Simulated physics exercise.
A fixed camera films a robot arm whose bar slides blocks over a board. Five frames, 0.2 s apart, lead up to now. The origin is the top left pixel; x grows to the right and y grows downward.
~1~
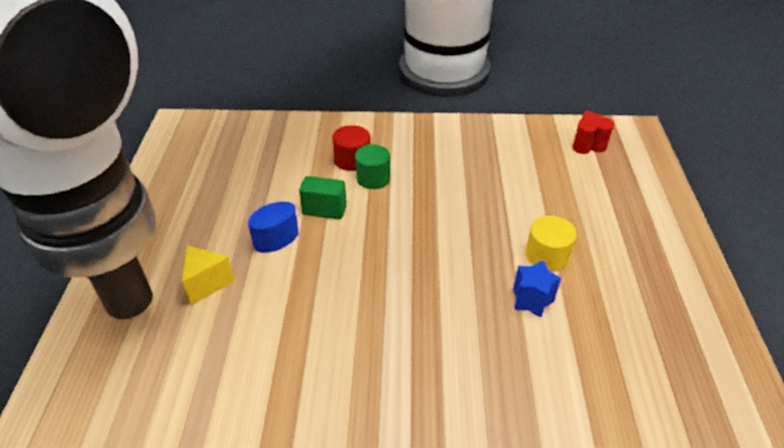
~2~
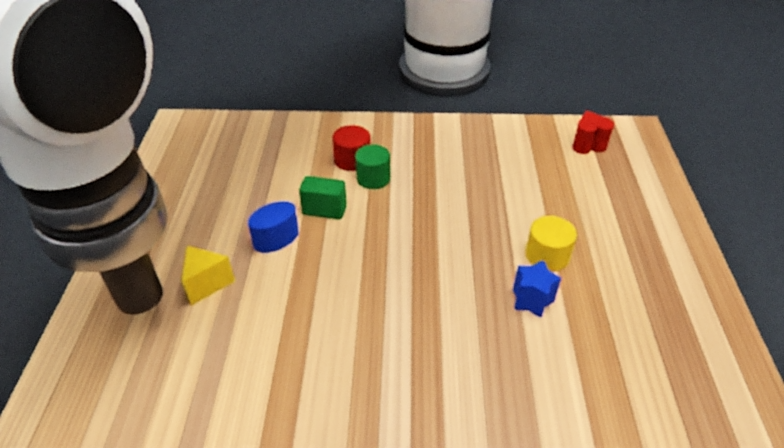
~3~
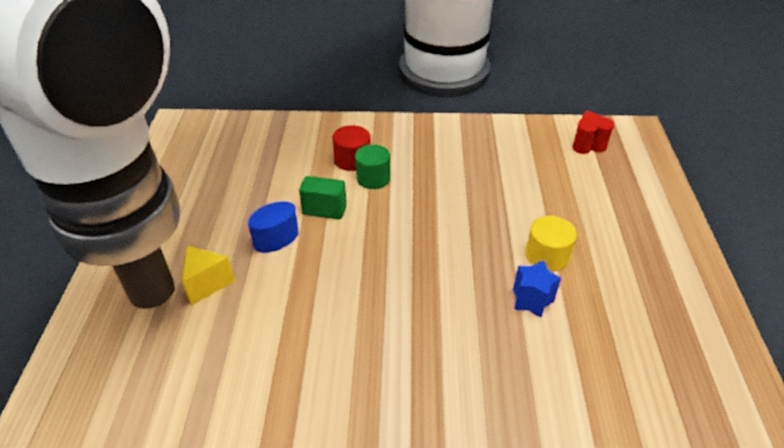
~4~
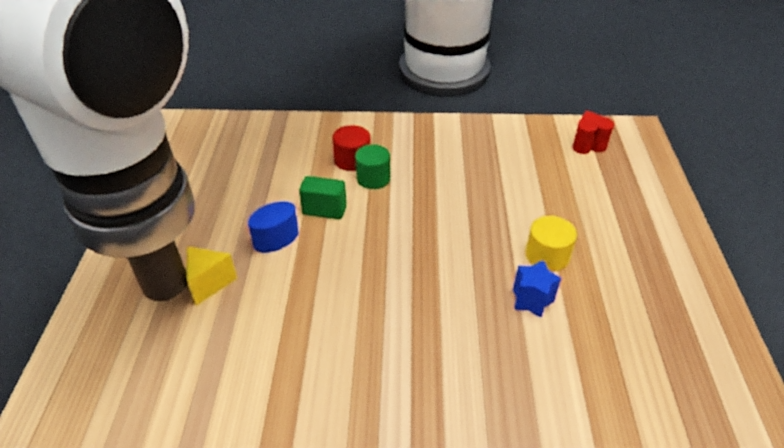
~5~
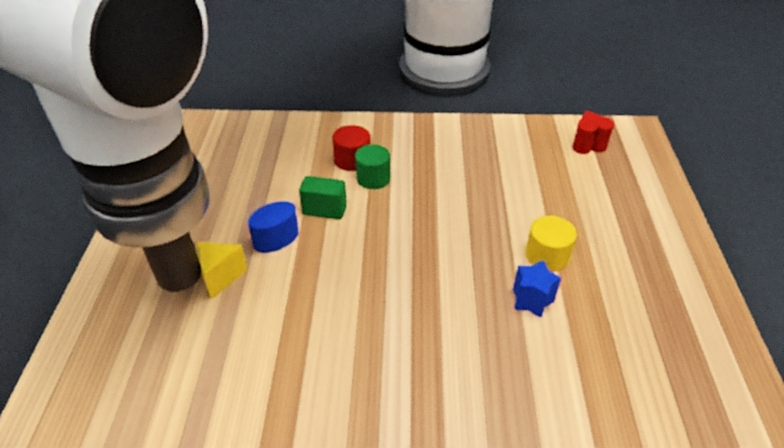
In the video, a robotic arm with a dark cylindrical tip moves slowly right across a striped wooden board scattered with colored blocks, then meets the yellow triangle and pushes it slightly right and upward while the other blocks stay still.
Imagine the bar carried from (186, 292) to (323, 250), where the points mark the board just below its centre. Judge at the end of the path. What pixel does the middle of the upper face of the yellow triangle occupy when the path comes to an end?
Its top middle: (342, 206).
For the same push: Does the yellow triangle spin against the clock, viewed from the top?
I'd say yes.
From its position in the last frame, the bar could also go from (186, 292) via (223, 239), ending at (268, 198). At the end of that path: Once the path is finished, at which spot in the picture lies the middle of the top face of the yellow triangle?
The centre of its top will be at (239, 234).
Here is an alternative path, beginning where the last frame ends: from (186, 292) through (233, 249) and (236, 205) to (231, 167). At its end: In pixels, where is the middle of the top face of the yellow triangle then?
The centre of its top face lies at (261, 229).
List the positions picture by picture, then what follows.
The first picture shows tip of the bar (130, 301), middles of tops, yellow triangle (199, 260), blue oval block (272, 214), green oblong block (322, 185).
The second picture shows bar (140, 297), nothing pushed.
The third picture shows bar (152, 291), nothing pushed.
The fourth picture shows bar (165, 284), yellow triangle (202, 260).
The fifth picture shows bar (179, 275), yellow triangle (214, 253), blue oval block (272, 214), green oblong block (322, 185).
The first path, step by step. One third of the way, bar (229, 260); yellow triangle (261, 237).
Two thirds of the way, bar (277, 246); yellow triangle (305, 220), turned 35° anticlockwise; blue oval block (274, 207).
At the end, bar (321, 233); yellow triangle (342, 206), turned 45° anticlockwise; blue oval block (274, 207); green oblong block unmoved.
